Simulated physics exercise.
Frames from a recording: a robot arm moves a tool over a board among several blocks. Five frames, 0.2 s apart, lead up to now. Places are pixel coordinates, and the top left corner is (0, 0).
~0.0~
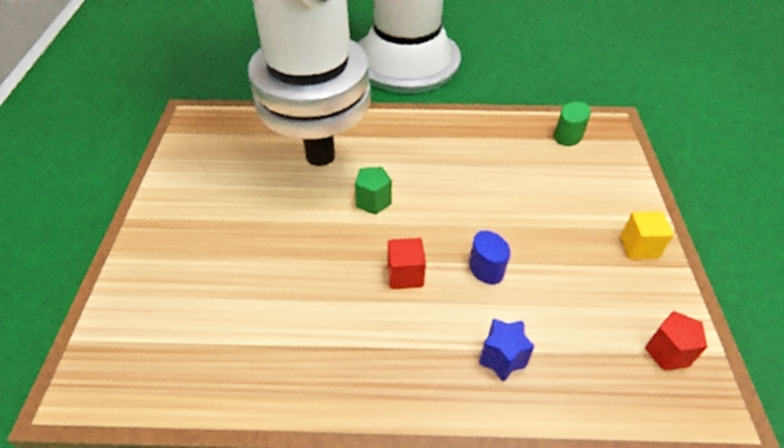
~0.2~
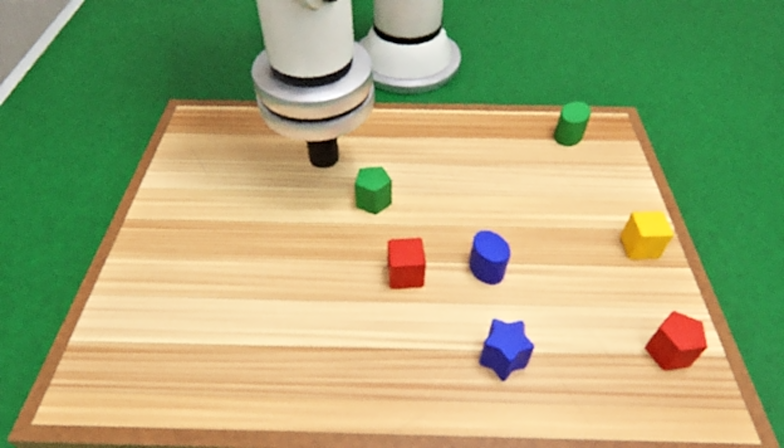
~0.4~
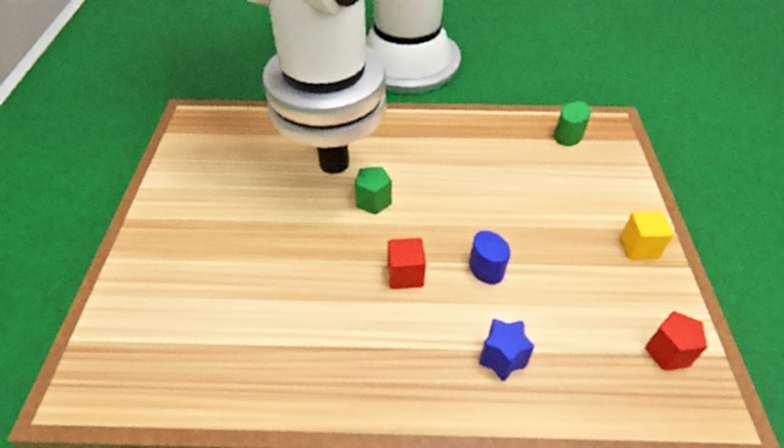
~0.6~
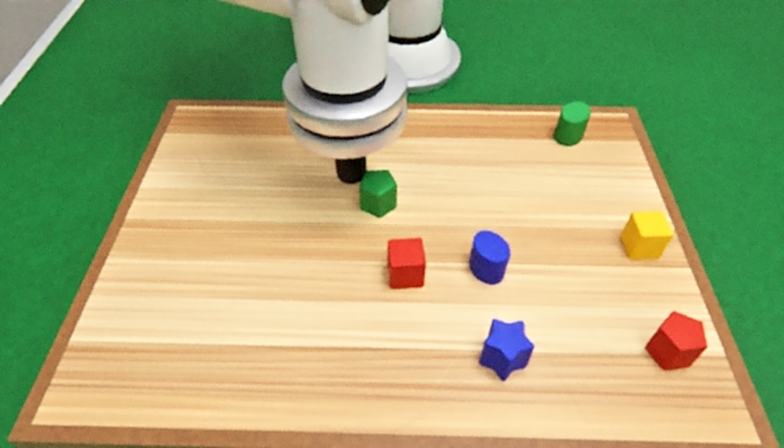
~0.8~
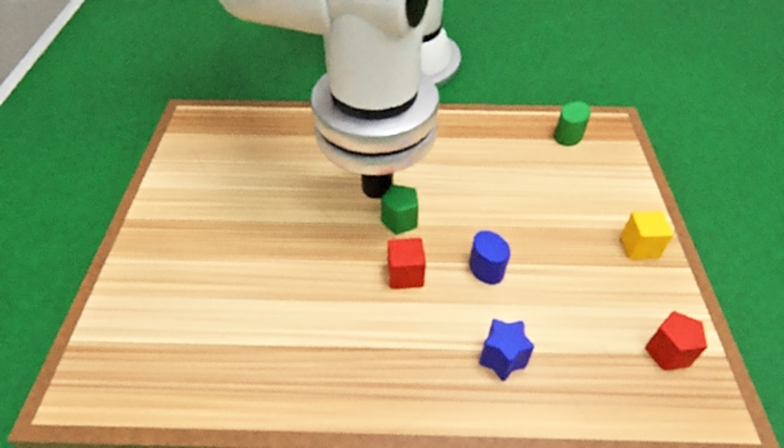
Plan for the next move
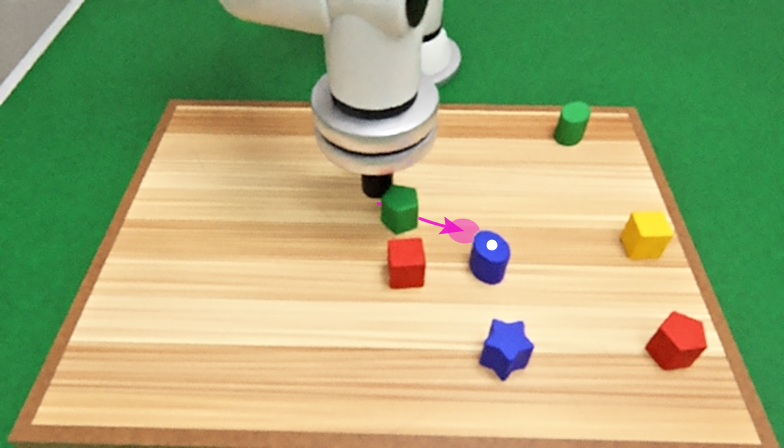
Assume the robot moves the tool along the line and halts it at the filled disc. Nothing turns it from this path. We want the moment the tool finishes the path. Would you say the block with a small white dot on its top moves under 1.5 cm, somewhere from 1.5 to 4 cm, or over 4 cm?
Result: Under 1.5 cm.
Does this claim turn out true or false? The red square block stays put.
My answer: True.
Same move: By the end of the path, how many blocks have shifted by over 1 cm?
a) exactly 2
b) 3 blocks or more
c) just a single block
Correct choice: C.
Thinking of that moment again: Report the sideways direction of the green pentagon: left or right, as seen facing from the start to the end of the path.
The shift is to the right of that direction.
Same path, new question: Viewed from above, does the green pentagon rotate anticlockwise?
My answer is no.
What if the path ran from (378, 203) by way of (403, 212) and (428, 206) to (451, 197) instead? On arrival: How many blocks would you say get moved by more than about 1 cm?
Count: One.
The drawn path runs from (378, 203) over (419, 218) to (464, 231); the dot is on the blue oval.
What follows on the original path. Halfway along, tool (421, 203); green pentagon (435, 219), turned 50° clockwise.
At the end, tool (466, 216); green pentagon (448, 229), turned 80° clockwise; red square block not moved; blue oval not moved.
